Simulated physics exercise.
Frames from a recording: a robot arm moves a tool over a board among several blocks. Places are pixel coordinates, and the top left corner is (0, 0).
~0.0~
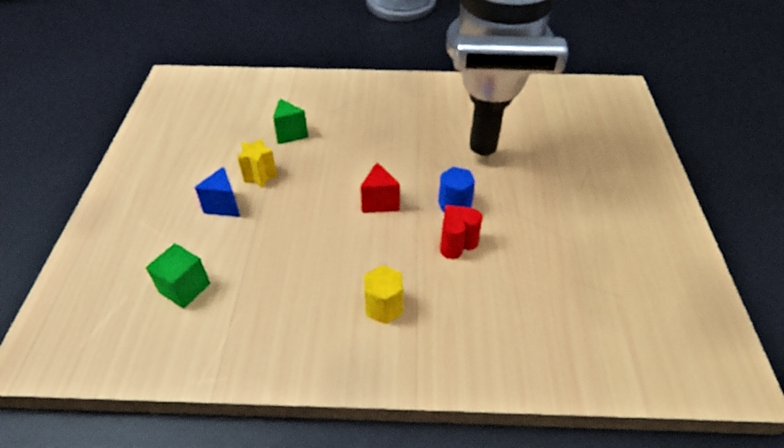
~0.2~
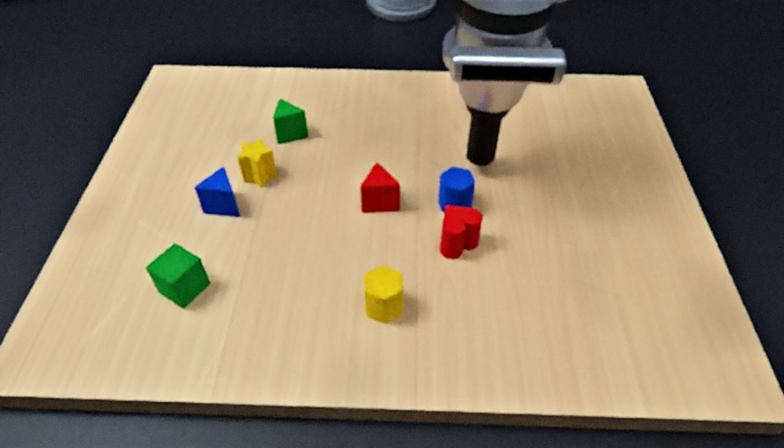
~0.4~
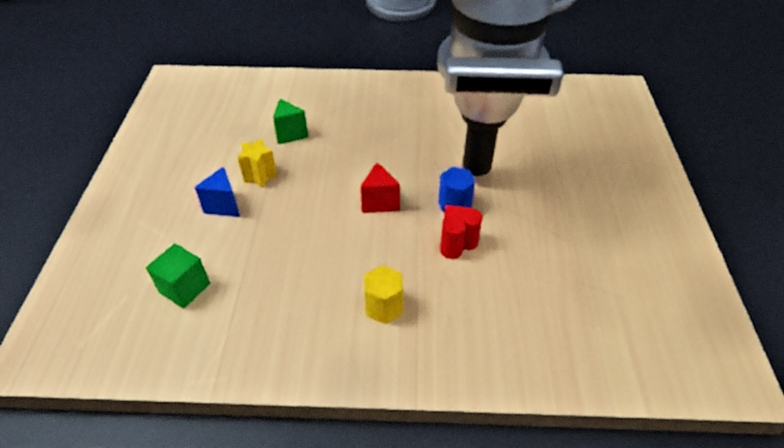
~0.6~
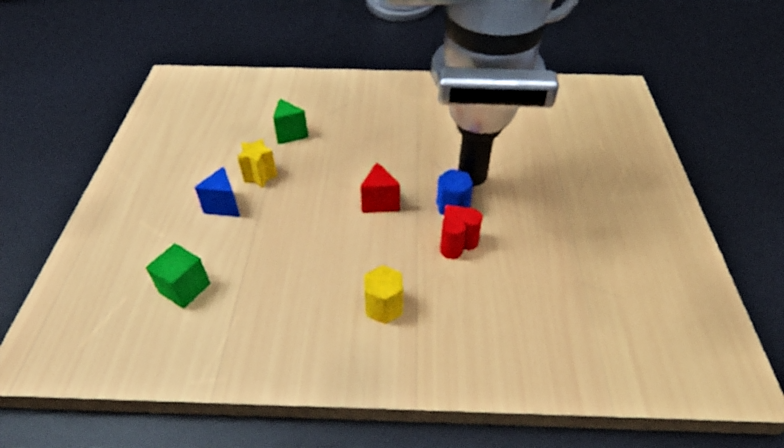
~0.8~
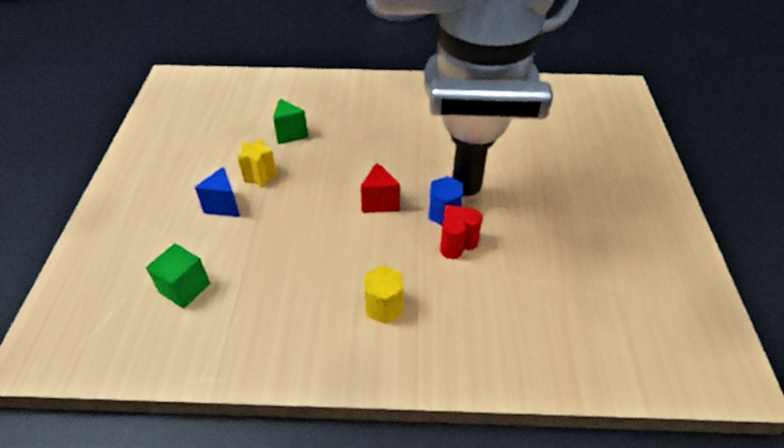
A pale wooden board on a dark surface is seen from above at an angle, and the view stays still. Green, yellow and blue blocks sit toward the left, a red triangular block near the middle, a blue hexagon and red heart right of it, and a yellow block below. From the upper right, a robot arm moves its black tool slightly down and left, then nudges the blue hexagon a little left.
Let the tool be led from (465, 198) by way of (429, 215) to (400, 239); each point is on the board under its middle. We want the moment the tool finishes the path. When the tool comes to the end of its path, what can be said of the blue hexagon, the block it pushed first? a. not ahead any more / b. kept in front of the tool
Letter b.
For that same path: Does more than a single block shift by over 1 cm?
No, I don't think so.
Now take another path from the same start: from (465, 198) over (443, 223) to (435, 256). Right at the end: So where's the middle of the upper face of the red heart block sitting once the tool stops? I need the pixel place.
I'd say the red heart block ends with its top centre at (470, 241).
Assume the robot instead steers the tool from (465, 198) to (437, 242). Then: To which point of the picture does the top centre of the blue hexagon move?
It sits at (406, 212).
What follows on the original path. Halfway along, tool (430, 204); blue hexagon (413, 208).
At the end, tool (400, 228); blue hexagon (381, 235); red heart block in place.
